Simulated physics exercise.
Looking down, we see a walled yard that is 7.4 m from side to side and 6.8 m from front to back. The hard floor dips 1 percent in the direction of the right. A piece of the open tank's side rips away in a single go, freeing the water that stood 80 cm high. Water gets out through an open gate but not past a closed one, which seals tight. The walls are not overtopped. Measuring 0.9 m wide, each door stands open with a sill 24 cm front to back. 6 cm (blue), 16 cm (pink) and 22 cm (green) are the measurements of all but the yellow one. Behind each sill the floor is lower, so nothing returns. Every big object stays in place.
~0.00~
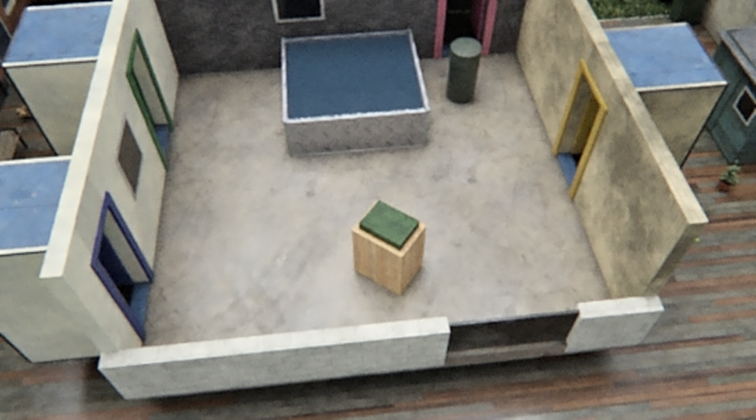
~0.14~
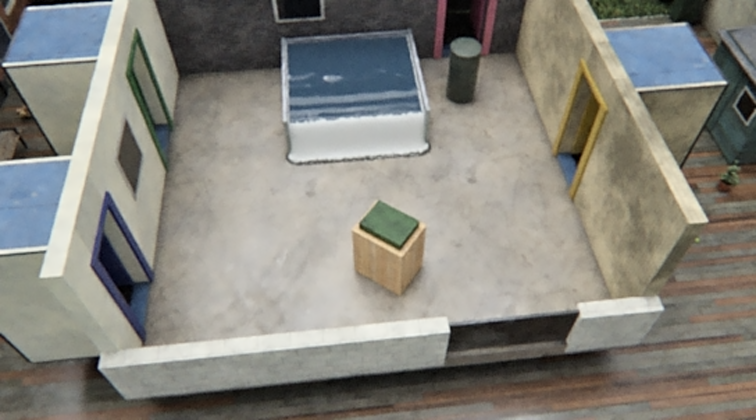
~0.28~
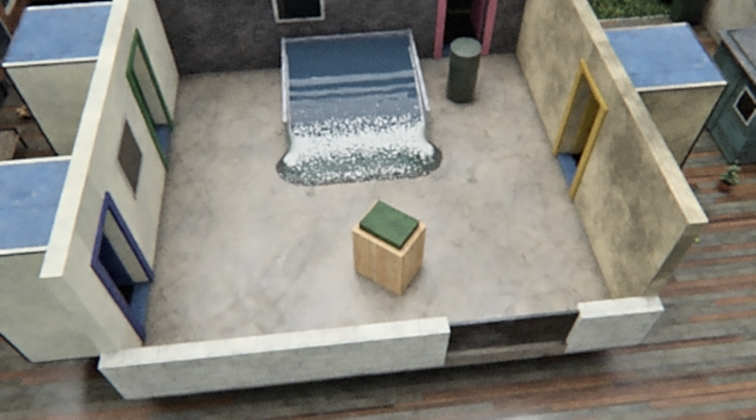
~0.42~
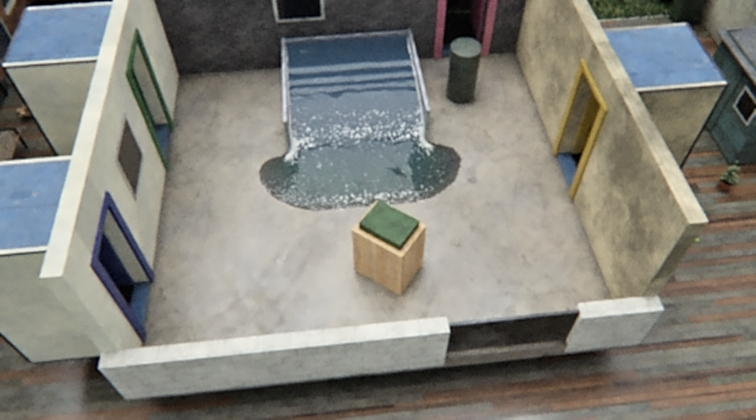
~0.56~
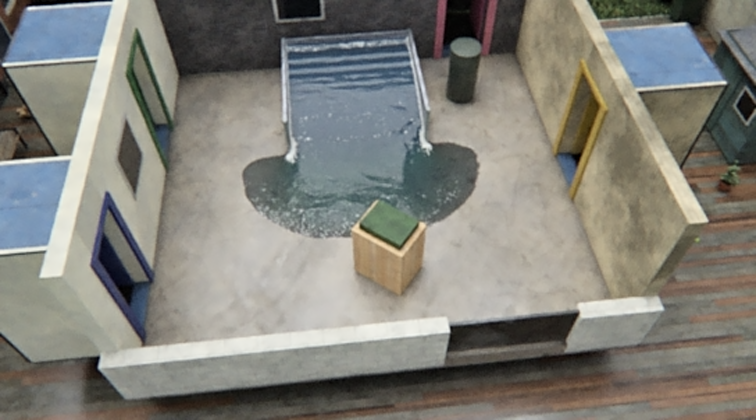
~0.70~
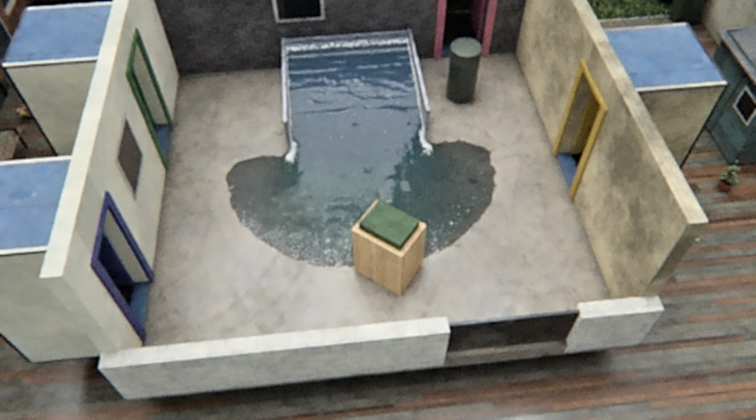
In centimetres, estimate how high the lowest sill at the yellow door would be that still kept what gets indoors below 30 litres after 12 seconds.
It comes to roughly 12.5 cm.
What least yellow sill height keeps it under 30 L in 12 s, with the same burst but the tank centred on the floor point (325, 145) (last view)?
Then it needs to be around 9.0 cm high.
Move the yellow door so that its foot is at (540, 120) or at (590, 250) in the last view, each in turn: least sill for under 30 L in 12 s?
In turn: About 10.5 cm, about 23 cm.
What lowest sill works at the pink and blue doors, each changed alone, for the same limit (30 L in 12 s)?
About 15 cm at pink and 20 cm at blue.
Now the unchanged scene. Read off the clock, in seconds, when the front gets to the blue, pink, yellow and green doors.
Blue 2.0 s, pink 5.0 s, yellow 2.0 s, green 4.5 s.
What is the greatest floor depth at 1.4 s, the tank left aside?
Around 48 centimetres.
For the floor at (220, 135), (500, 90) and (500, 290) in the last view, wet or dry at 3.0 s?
First bone-dry, second bone-dry, third wet through.
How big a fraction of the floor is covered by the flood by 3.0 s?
Near 60 per cent of the open floor.
After 1.4 s water covers 45 % of the floor, deepest (48 cm) near (379, 241); it has not reached the yellow door.
After 3.0 s water covers 60 % of the floor, deepest (50 cm) near (139, 373); 3 cm at the yellow door, 0 litres in over its 11 cm sill.
After 12.0 s water covers 100 % of the floor, deepest (17 cm) near (532, 94); 13 cm at the yellow door, 51 litres in over its 11 cm sill.
At the yellow door as built, the water arrived by 2.0 s and peaked near 15 cm at 5.6 s.
With a sill of 10.5 cm, 62 litres would have come in within the 12 s; with 14 cm, 11 litres. So under 30 litres takes about 12.5 cm.
